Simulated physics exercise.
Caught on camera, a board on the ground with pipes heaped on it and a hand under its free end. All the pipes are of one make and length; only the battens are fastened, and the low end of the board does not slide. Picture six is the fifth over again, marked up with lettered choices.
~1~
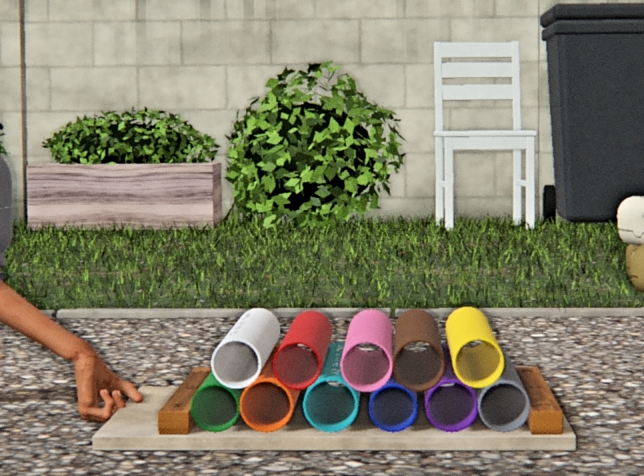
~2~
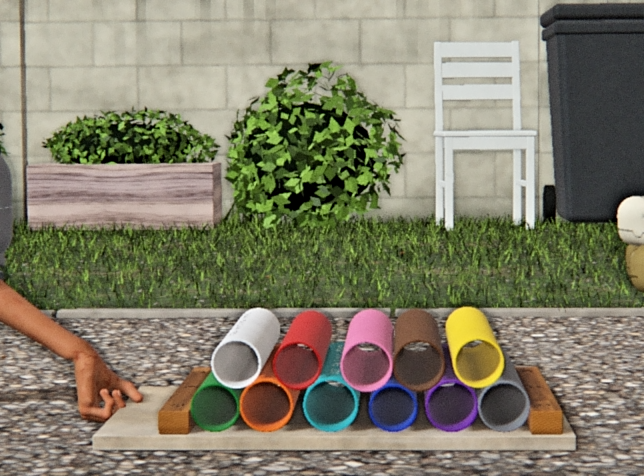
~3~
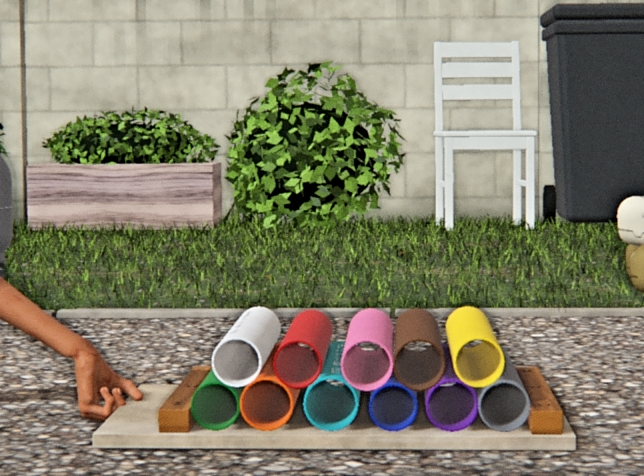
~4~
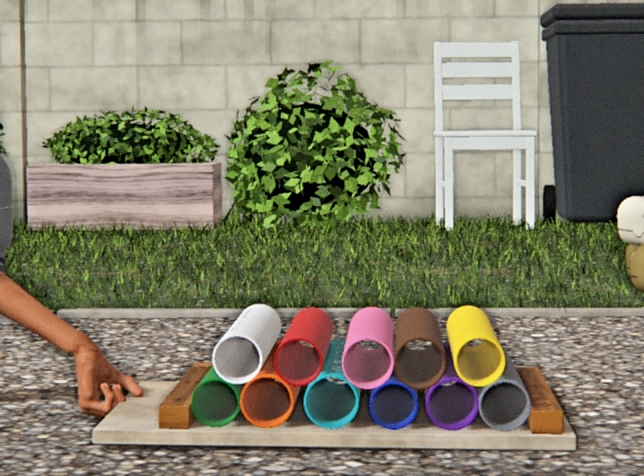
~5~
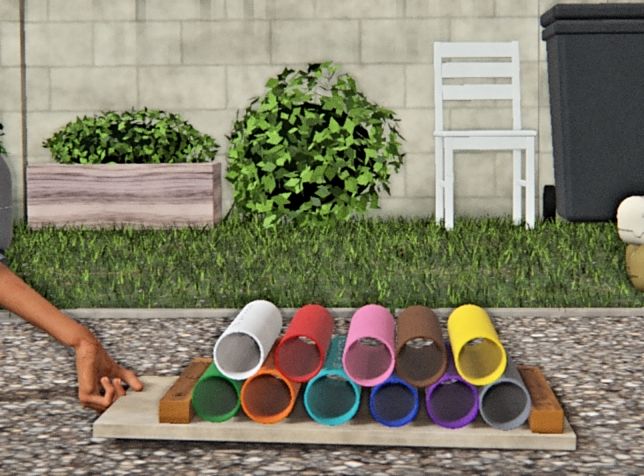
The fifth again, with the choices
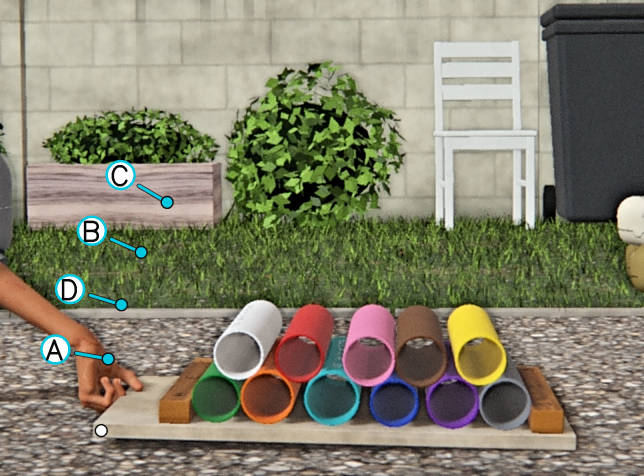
On gravel beside a lawn, a hand slightly raising the left end of a board stacked with colourful pipes between wooden battens.
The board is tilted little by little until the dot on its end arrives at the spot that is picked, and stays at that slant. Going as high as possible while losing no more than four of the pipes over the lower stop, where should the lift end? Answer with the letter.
Lift it to C and no more.
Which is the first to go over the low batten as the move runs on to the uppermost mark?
First is the yellow one.
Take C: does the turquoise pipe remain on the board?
The turquoise pipe: Yes.
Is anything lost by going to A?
No, at A.
On the marked copy, A at (108, 359); B at (141, 253); C at (167, 203); D at (121, 305); the white dot at (101, 430).
Taking C. A third of the way, board at 18°.
Two thirds of the way, board at 31°.
When it is over, board at 31°, three over the low batten (brown, pink, yellow).
As for the rest, A none over the low batten; B three over the low batten (brown, pink, yellow); D two over the low batten (brown, yellow).
